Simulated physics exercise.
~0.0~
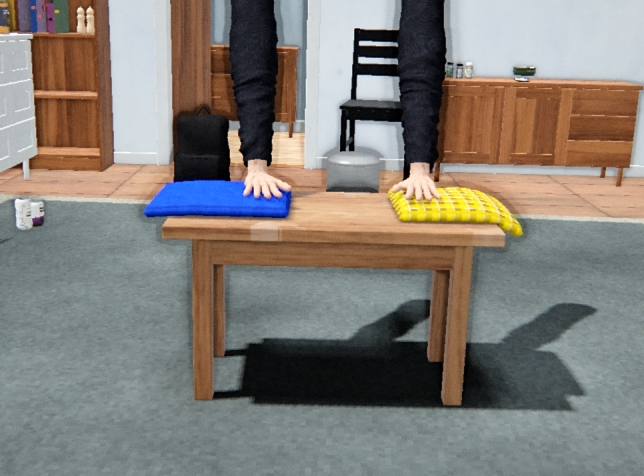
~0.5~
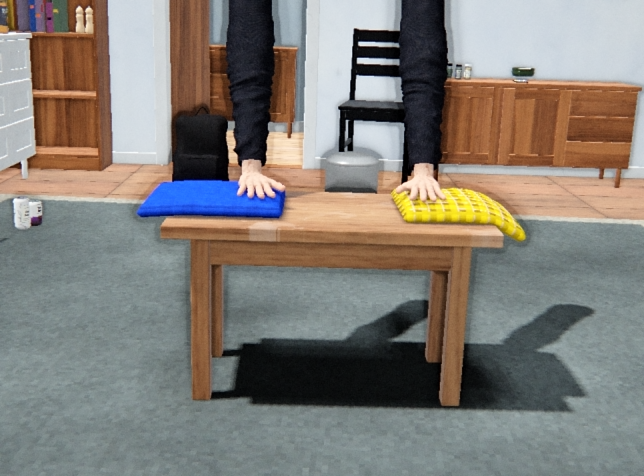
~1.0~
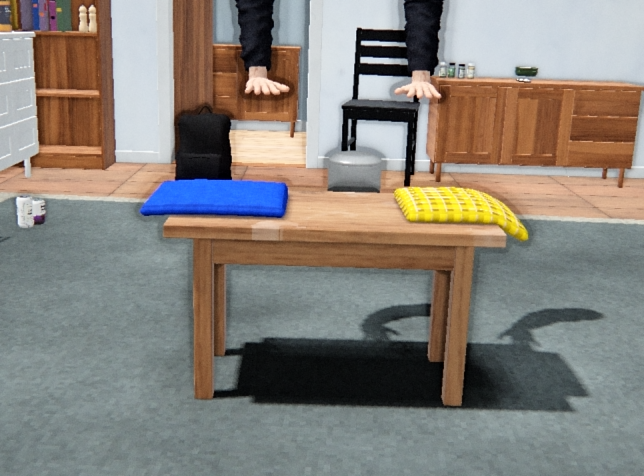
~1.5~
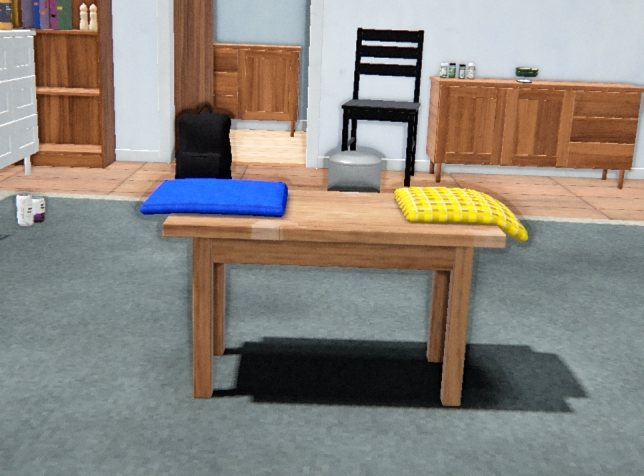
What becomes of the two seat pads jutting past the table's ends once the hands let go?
Both stay on the table, the blue one at the left end and the yellow one at the right, still sticking out over the ends.
